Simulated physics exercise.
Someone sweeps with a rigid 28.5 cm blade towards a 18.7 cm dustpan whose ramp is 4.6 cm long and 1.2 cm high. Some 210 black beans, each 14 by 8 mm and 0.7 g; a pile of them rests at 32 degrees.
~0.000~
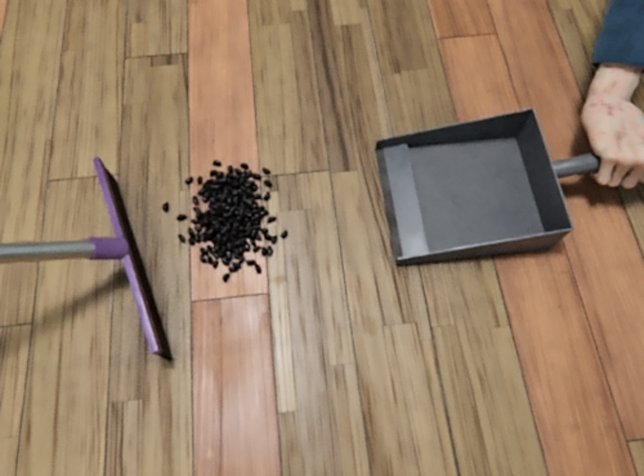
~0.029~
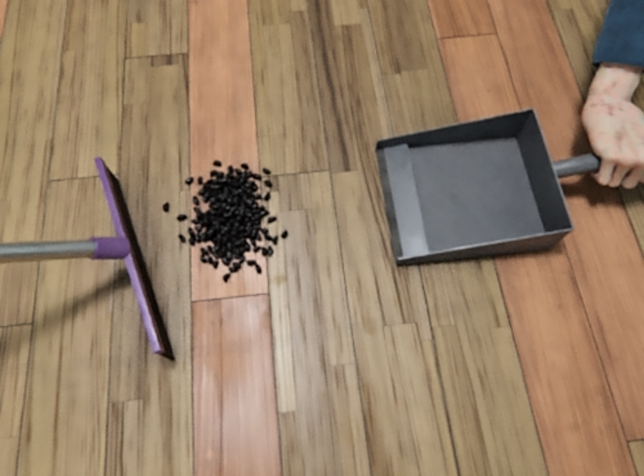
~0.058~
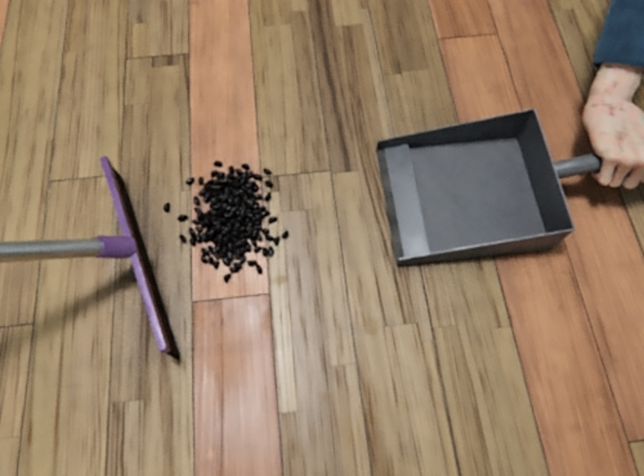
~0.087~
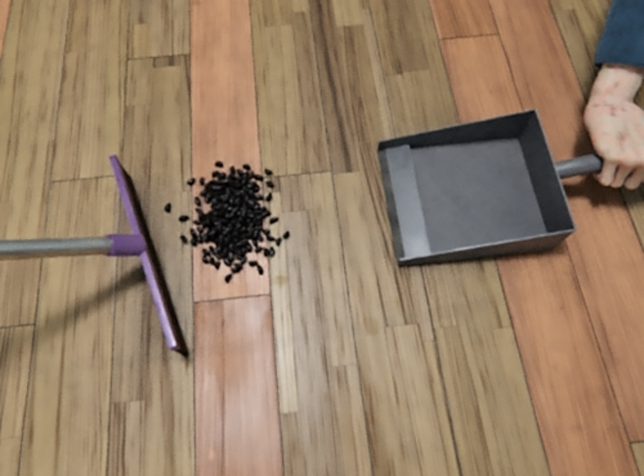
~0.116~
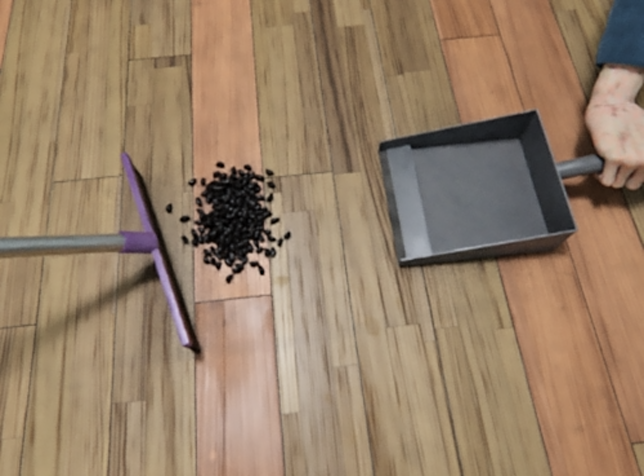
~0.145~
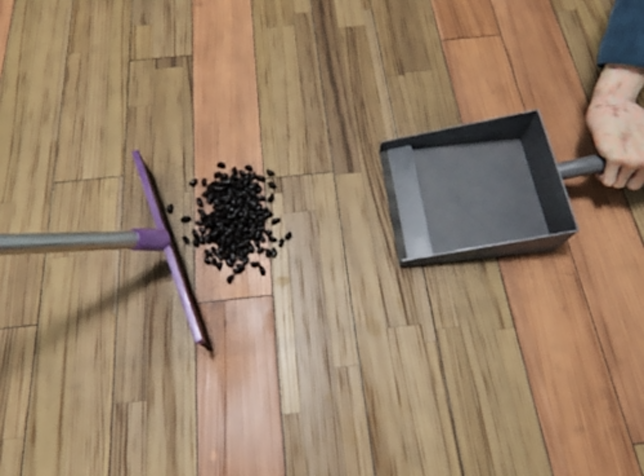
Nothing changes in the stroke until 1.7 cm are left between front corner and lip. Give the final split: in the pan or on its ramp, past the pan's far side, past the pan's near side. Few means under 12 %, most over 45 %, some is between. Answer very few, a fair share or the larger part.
In the pan or on its ramp: Very few; past the pan's far side: A fair share; past the pan's near side: Very few.
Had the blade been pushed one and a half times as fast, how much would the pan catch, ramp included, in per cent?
Then about 15 per cent.
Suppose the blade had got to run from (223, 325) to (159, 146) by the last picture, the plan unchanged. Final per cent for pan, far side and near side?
Pan 20, far 40, near 0.
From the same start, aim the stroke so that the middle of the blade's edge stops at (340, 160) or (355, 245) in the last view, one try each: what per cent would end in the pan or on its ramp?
Some 10 and 5 per cent.
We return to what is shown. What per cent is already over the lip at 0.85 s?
About 5 per cent by then.
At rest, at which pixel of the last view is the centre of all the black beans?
Near (364, 177).
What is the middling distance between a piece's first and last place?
Some 20 cm.
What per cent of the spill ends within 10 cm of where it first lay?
About 0 per cent.
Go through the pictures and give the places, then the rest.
The first picture shows blade from (157, 350) to (100, 164), moved 0.0 cm, 0 of the pieces shifted so far; middle of the pieces at (231, 215); pan at (472, 196).
The second picture shows blade from (159, 350) to (102, 164), moved 0.2 cm, 0 of the pieces shifted so far; middle of the pieces at (231, 216).
The third picture shows blade from (165, 349) to (107, 163), moved 0.8 cm, 0 of the pieces shifted so far; middle of the pieces at (232, 216).
The fourth picture shows blade from (175, 346) to (116, 162), moved 1.9 cm, 0 of the pieces shifted so far; middle of the pieces at (233, 216).
The fifth picture shows blade from (187, 343) to (127, 160), moved 3.3 cm, 1 of the pieces shifted so far; middle of the pieces at (234, 217).
The sixth picture shows blade from (200, 340) to (138, 158), moved 4.7 cm, 1 of the pieces shifted so far; middle of the pieces at (235, 217); pan at (476, 197). Its pace works out near 0.50 m/s, heading 11 degrees away from the viewer's side.
Then, at 0.39 s, middle of the blade 19 cm from the lip; 0 % over the lip, far side 10 %, near side 0 %.
Then, at 0.56 s, middle of the blade 10 cm from the lip; 0 % over the lip, far side 15 %, near side 0 %.
Then, at 0.85 s, middle of the blade 6 cm from the lip; 5 % over the lip, far side 25 %, near side 0 %.
In the end, at 2.2 s, pan 5 %, far side 25 %, near side 0 %, in front of the lip or behind the blade 70 %.
